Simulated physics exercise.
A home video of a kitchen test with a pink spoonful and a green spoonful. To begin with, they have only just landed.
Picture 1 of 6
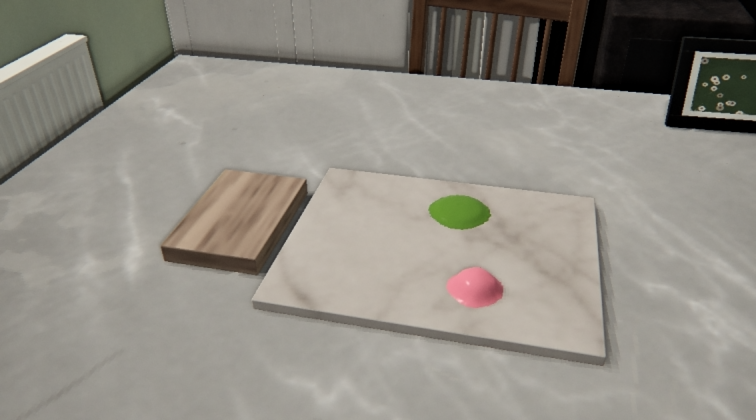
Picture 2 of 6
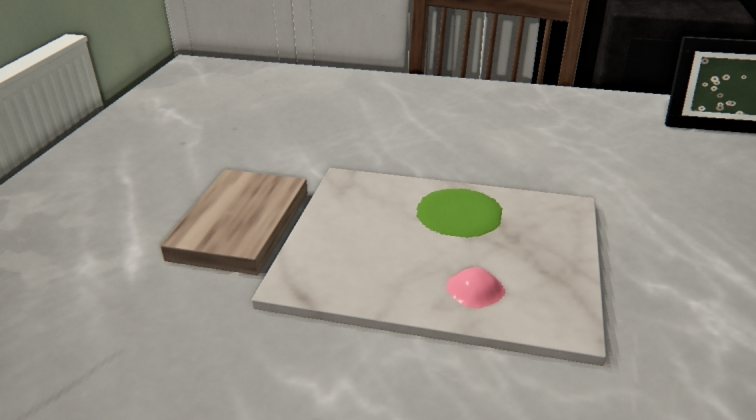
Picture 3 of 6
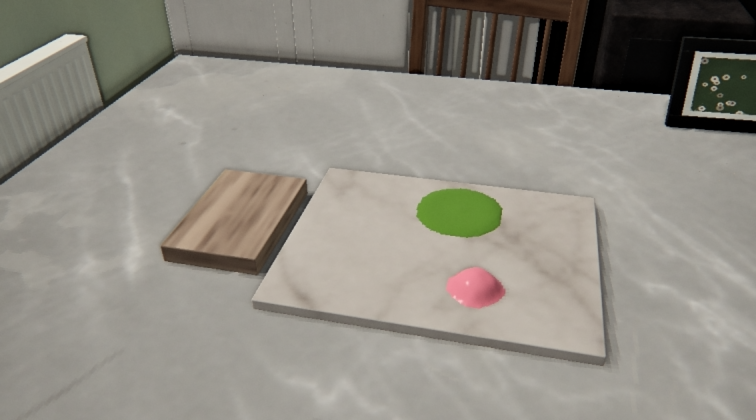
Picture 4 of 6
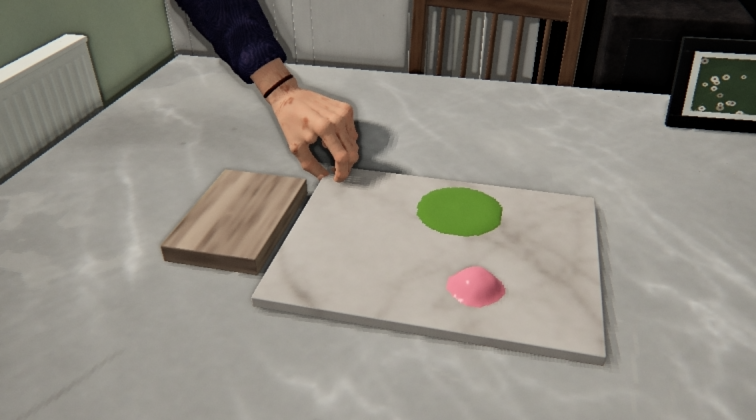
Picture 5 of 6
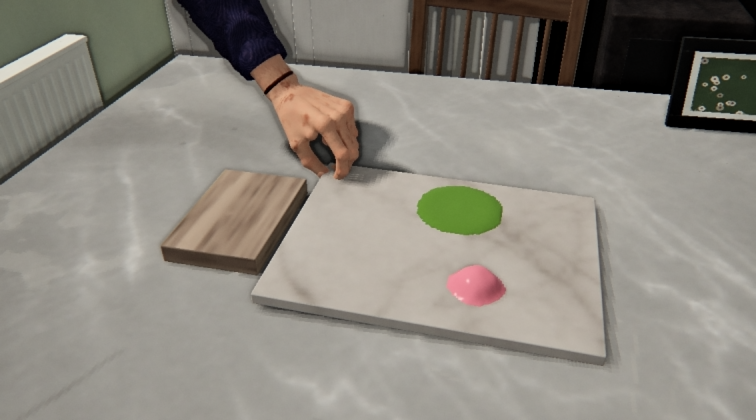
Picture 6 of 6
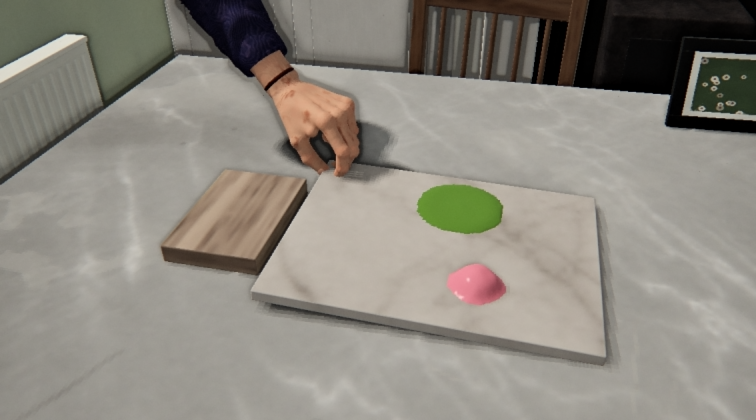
The green spoonful on the chopping board spread out thin while the pink one stayed in a tall heap, then a hand took the board's far left corner and raised it very slightly.
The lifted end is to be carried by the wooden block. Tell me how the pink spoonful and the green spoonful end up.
It turns out the pink spoonful hangs on and the green spoonful hangs on.
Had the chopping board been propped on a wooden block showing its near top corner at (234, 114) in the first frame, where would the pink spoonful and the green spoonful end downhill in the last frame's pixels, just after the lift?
First about (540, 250), second about (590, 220).
A moment on, slope about 4°; the pink spoonful has not moved; the green spoonful has not moved.
Further on, the pink spoonful has not moved; the green spoonful has not moved.
When it is over, slope about 4°; the pink spoonful has not moved; the green spoonful has not moved.
